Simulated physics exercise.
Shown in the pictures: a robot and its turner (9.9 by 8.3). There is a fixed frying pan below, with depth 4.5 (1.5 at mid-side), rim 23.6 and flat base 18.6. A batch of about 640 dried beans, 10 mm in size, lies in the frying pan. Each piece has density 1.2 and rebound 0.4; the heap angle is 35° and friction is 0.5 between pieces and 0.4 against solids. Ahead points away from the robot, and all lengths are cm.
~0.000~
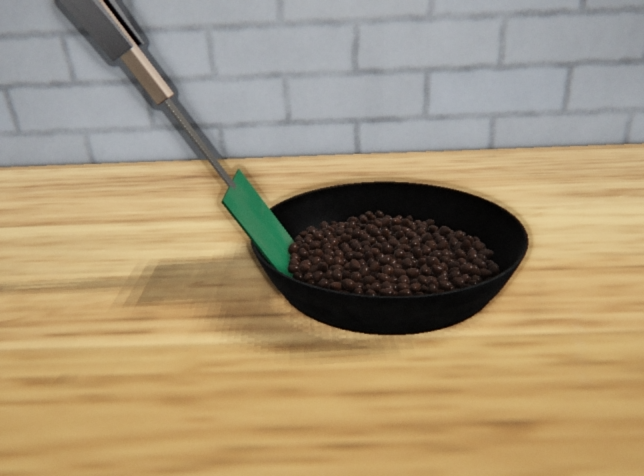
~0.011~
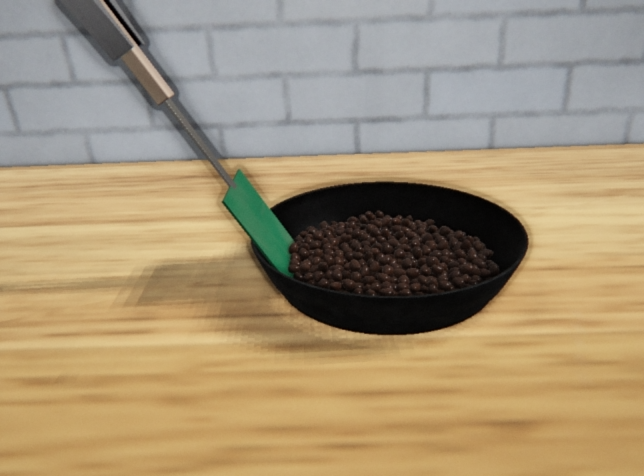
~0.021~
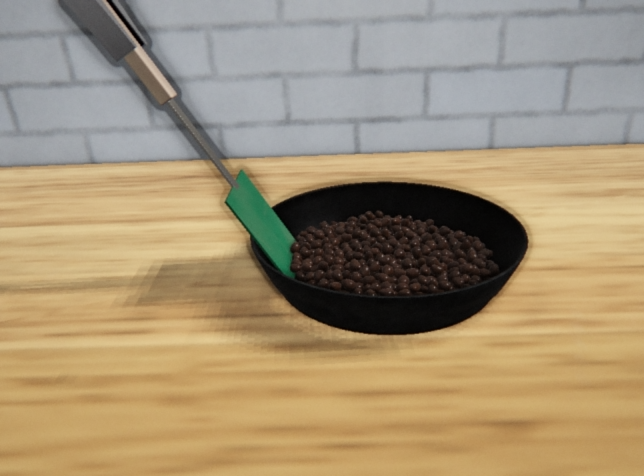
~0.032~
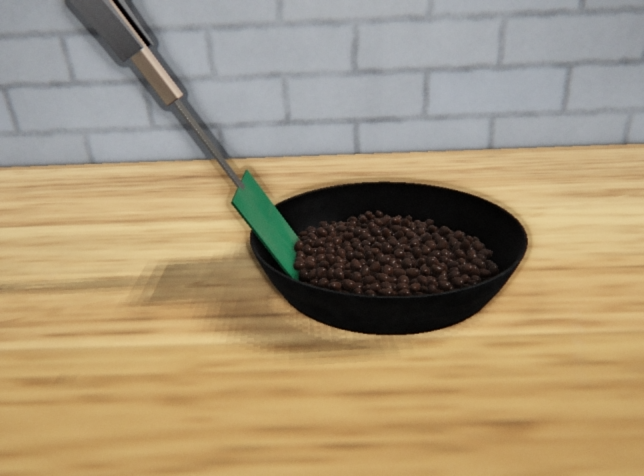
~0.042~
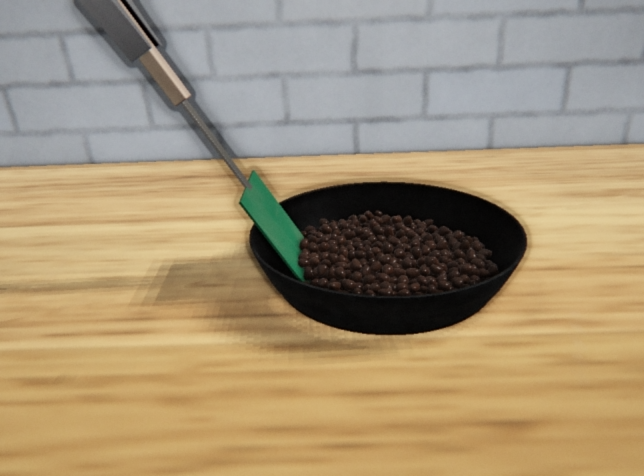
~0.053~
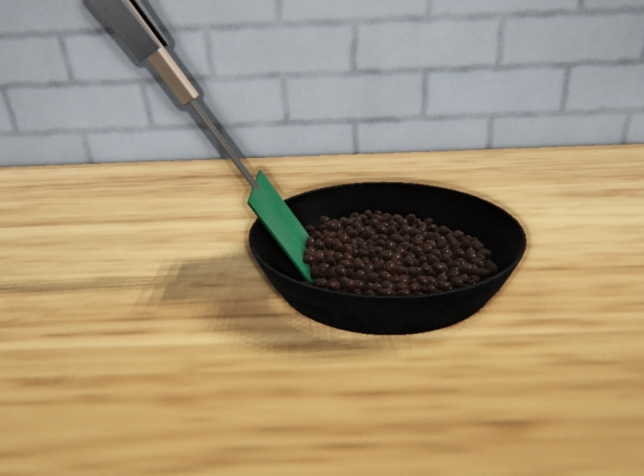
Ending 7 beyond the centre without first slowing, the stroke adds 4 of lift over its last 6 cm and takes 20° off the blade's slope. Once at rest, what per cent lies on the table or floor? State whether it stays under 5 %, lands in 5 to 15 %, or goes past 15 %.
It lands in 5 to 15 %.
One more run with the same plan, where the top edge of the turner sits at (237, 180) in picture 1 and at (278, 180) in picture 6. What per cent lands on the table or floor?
Around 20 per cent finishes on the table or floor.
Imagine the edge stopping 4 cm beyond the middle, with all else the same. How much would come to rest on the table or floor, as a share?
In that case around 0 per cent.
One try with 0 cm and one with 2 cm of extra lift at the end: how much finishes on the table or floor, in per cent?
First try about 0 %, second try about 5 %.
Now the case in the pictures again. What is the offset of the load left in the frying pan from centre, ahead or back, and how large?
I'd say close to 4.0 cm toward the front.
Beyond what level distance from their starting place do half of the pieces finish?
It comes out at about 3 cm.
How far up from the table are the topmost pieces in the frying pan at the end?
Height at rest: Roughly 6.0 cm.
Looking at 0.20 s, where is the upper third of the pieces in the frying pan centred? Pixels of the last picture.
I'd put it somewhere near (442, 235).
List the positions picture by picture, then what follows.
The first picture shows turner top edge at (231, 184), sloping 59°; upper third of the load around (376, 254), from x 295 to 495, top at y 215; 641 in the frying pan.
The second picture shows turner top edge at (231, 184), sloping 59°; upper third of the load around (375, 254), from x 295 to 495, top at y 215.
The third picture shows turner top edge at (234, 184), sloping 59°; upper third of the load around (375, 254), from x 295 to 495, top at y 215.
The fourth picture shows turner top edge at (240, 185), sloping 59°; upper third of the load around (373, 252), from x 295 to 495, top at y 215.
The fifth picture shows turner top edge at (247, 185), sloping 59°; upper third of the load around (372, 251), from x 295 to 495, top at y 215.
The sixth picture shows turner top edge at (254, 185), sloping 59°; upper third of the load around (377, 250), from x 295 to 495, top at y 215; 641 in the frying pan.
After 0.12 s, sloping 59°, highest piece 4 above the table; 641 in the frying pan.
After 0.20 s, sloping 51°, highest piece 6 above the table; 641 in the frying pan.
After 0.43 s, sloping 39°, highest piece 6 above the table; 591 in the frying pan, 49 on the table or floor, 1 on the blade or in flight.
After 1.48 s, sloping 39°, highest piece 6 above the table; 591 in the frying pan, 50 on the table or floor.
At rest, 591 in the frying pan, 50 on the table or floor. That is 8 % on the table or floor.
